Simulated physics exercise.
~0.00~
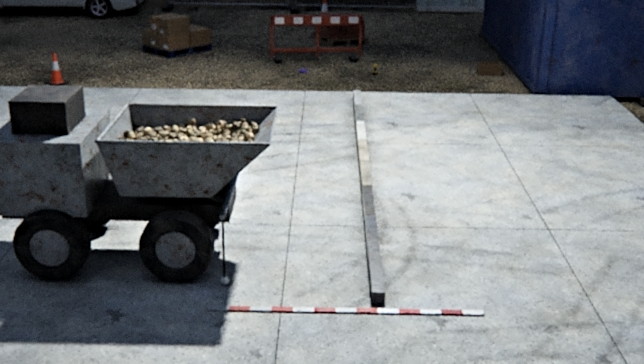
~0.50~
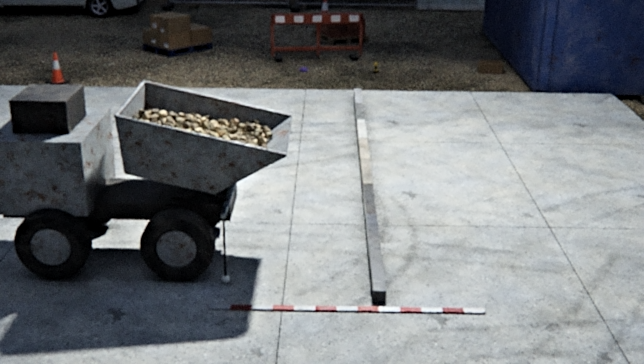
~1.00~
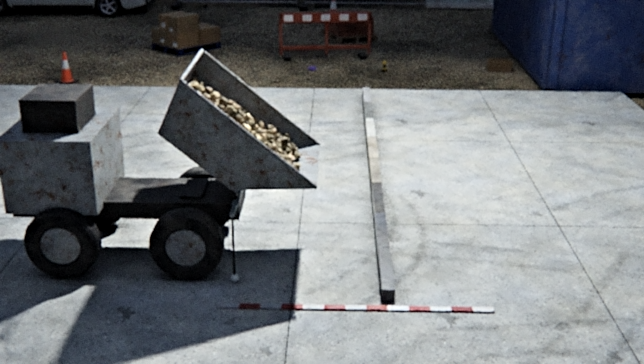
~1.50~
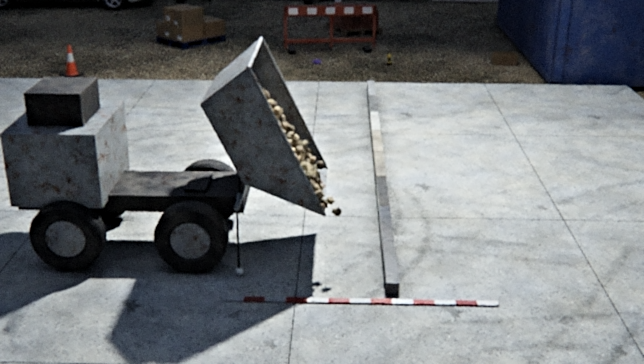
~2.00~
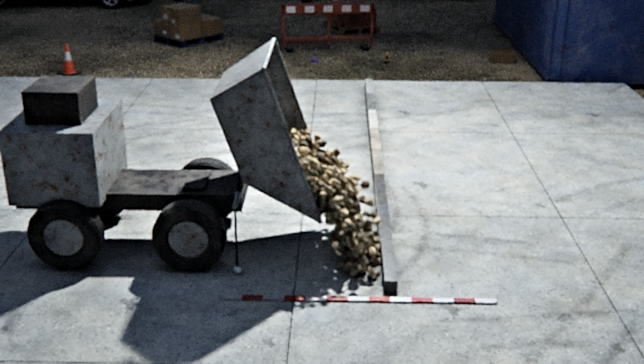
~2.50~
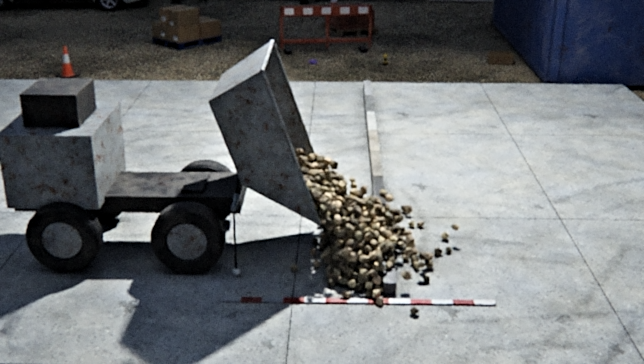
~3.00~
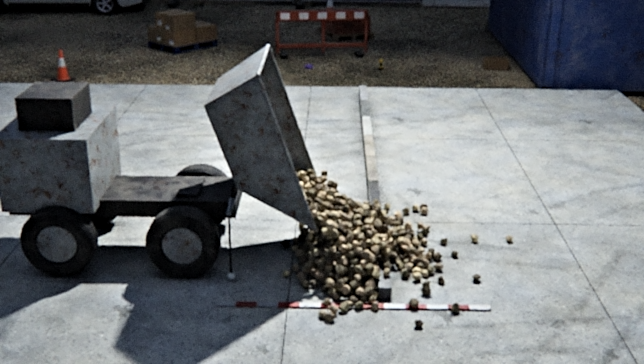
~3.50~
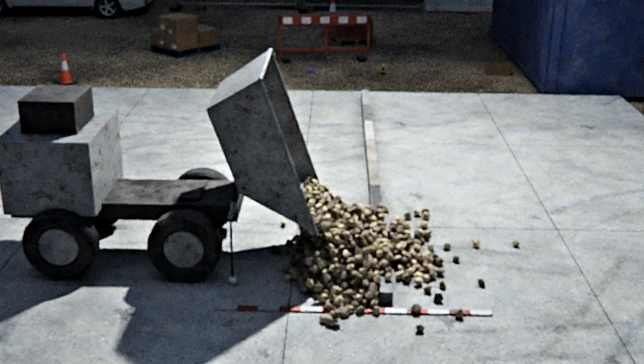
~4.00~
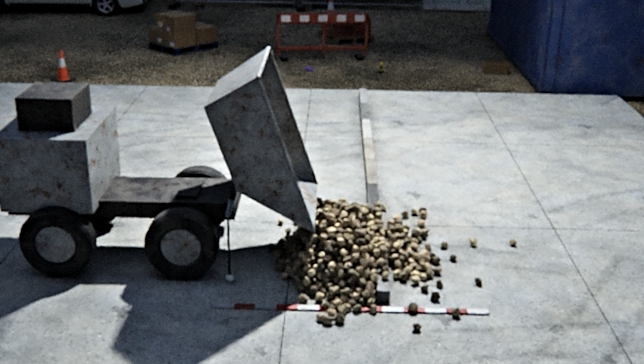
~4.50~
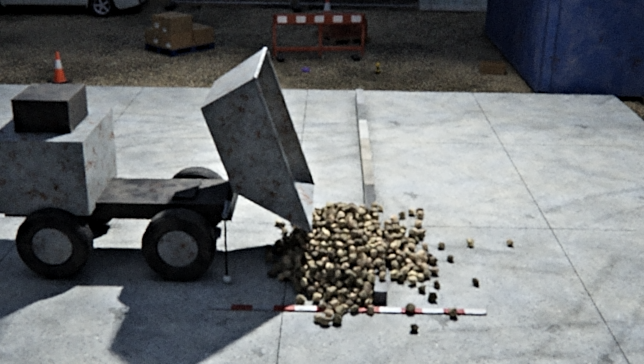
A grey dumper with black wheels stands on pale concrete at the left, seen from the side and slightly above, its skip heaped with tan and brown stones. A dark kerb runs across the slab beside a red-and-white staff, with an orange cone, a barrier and a blue container behind. The skip tips steeply to the right, and the stones slide towards its lower lip. They pour out in a rush, pile up against the kerb and partly bury it. A few roll beyond it, and the heap settles below the emptied, still-raised skip.
